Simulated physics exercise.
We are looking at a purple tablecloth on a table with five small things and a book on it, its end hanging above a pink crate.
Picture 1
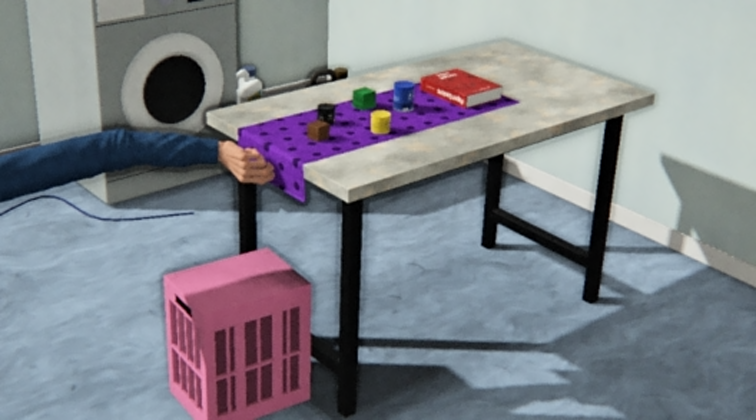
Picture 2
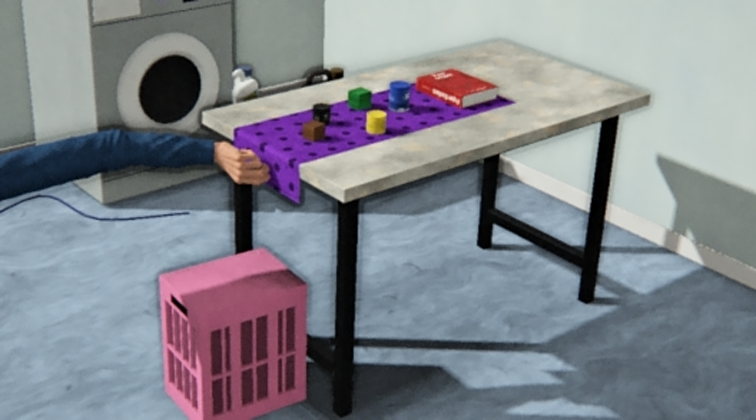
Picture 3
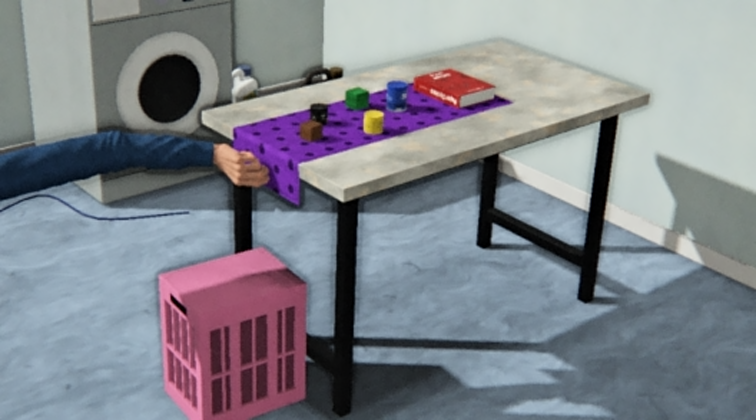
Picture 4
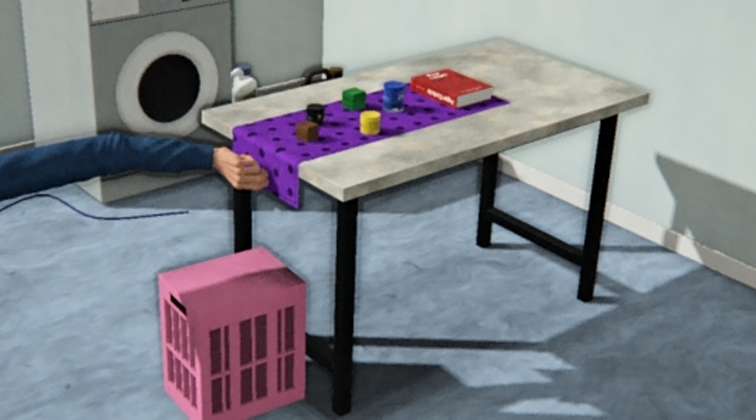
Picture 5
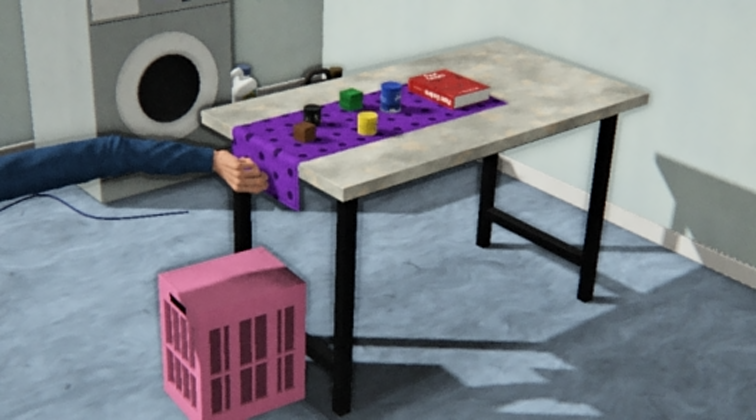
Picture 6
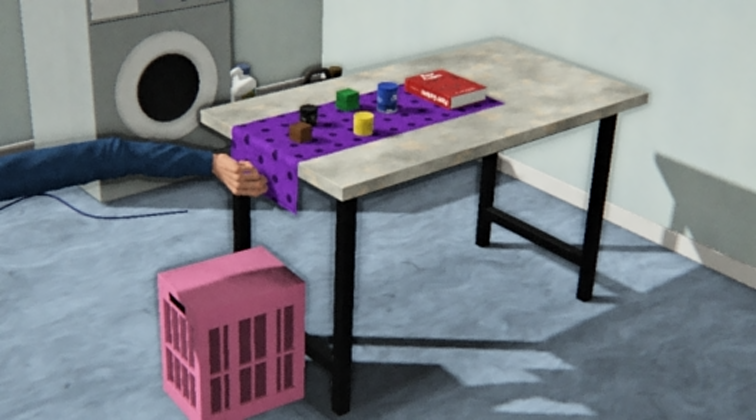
A hand in a blue sleeve gripped the hanging end of a purple tablecloth and drew it slowly down and left, shifting the book and five small things slightly along the table with it.
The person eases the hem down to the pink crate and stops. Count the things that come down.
The table loses two.
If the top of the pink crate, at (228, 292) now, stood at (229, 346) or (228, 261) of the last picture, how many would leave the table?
Over the edge go 4 and 1.
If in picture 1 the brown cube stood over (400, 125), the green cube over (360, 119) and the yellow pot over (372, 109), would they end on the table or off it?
The brown cube does not fall; the green cube does not fall; the yellow pot does not fall.
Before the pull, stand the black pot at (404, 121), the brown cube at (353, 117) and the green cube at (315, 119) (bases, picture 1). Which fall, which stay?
The black pot remains up; the brown cube holds on; the green cube goes over.
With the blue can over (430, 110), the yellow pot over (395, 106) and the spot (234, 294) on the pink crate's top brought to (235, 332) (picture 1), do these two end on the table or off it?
The blue can holds on; the yellow pot keeps its place on top.
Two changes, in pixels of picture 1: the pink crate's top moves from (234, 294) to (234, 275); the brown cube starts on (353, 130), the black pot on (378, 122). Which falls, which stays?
The brown cube does not fall; the black pot survives.
Soon after, hem near (263, 227); all still up.
Then, hem on the crate; brown cube and black pot gone.
At rest, hem on the crate; brown cube and black pot gone. The count of fallen things is two.
